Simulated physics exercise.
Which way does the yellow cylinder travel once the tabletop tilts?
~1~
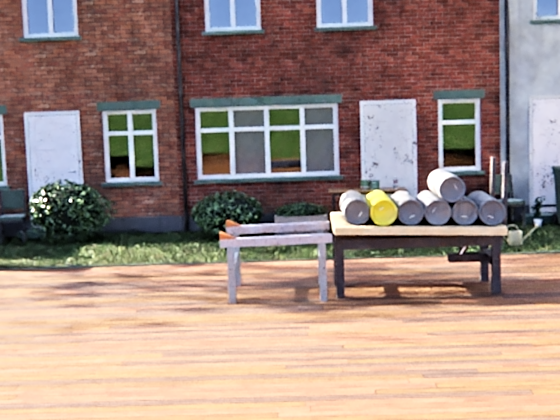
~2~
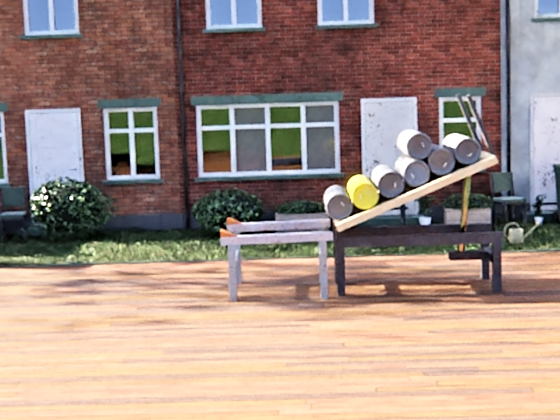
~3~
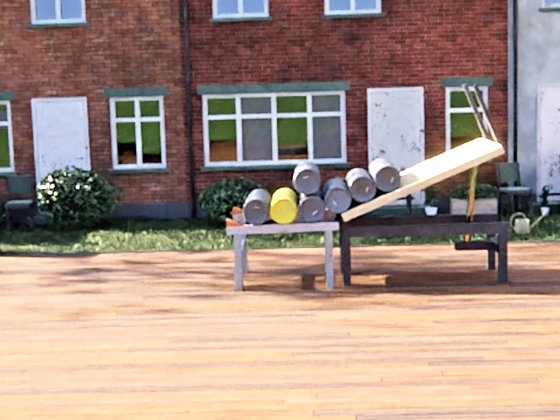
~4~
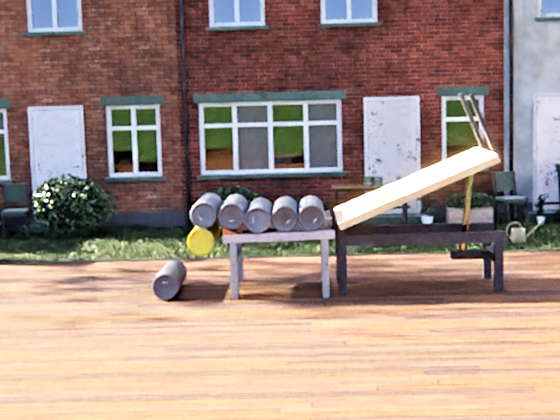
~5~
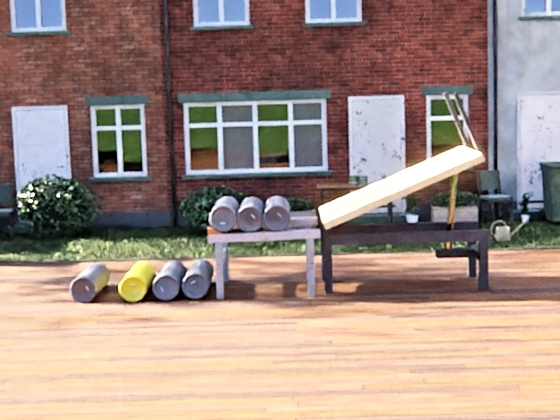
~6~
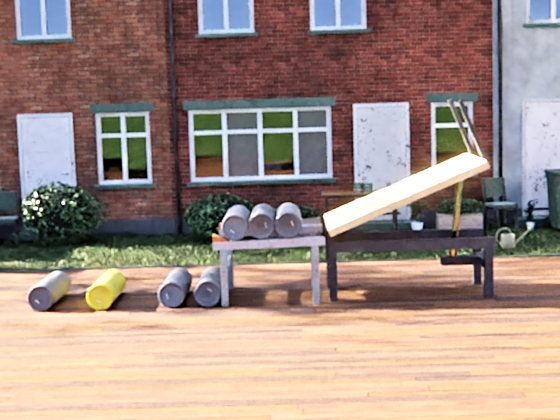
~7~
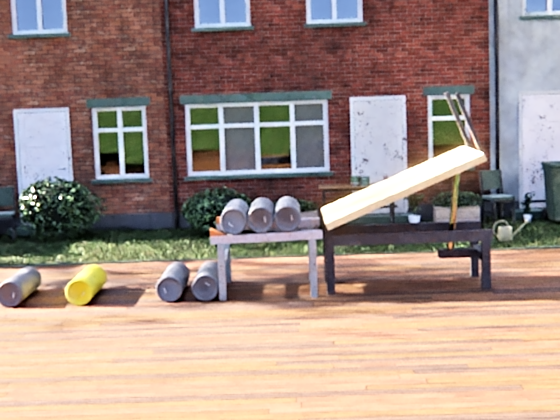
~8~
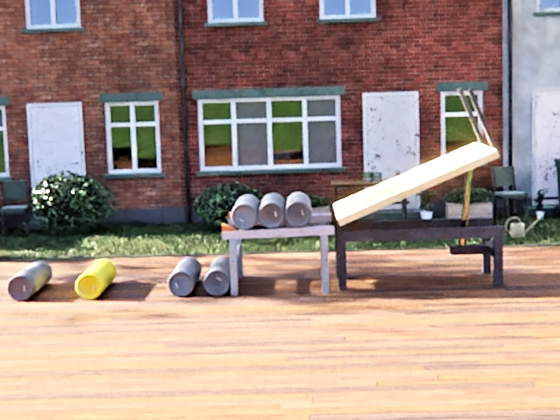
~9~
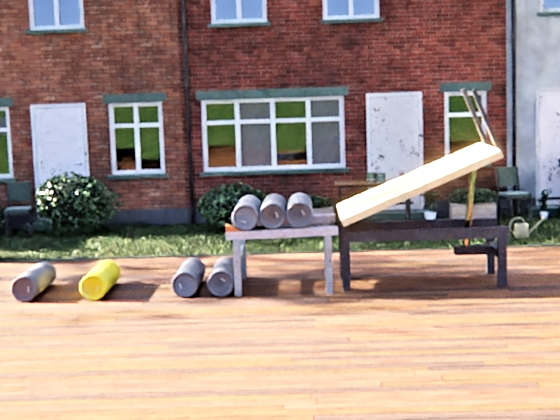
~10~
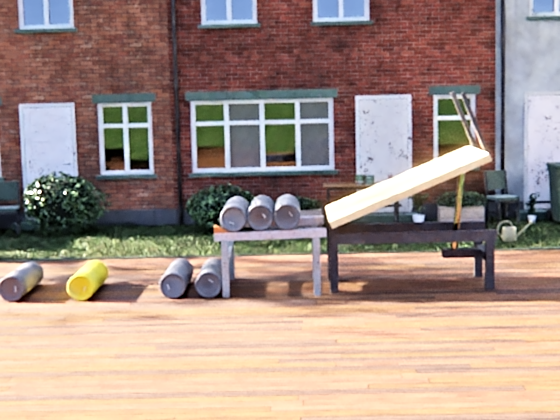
It travels to the left, rolling down the tilted top, across the rack and off its far end onto the ground.
A yellow cylinder lies among six grey ones on a table at the right of a wooden deck, seen from the side by a slightly swaying camera, with brick houses and white doors behind. A lower pale grey rack stands against the table's left edge. The tabletop tilts up at its right side, and the cylinders roll down to the left onto the rack. A grey one drops off the rack's far end, and the yellow follows, then two more greys. The yellow rolls left along the ground and stops beside the leftmost grey, while three greys stay on the rack.
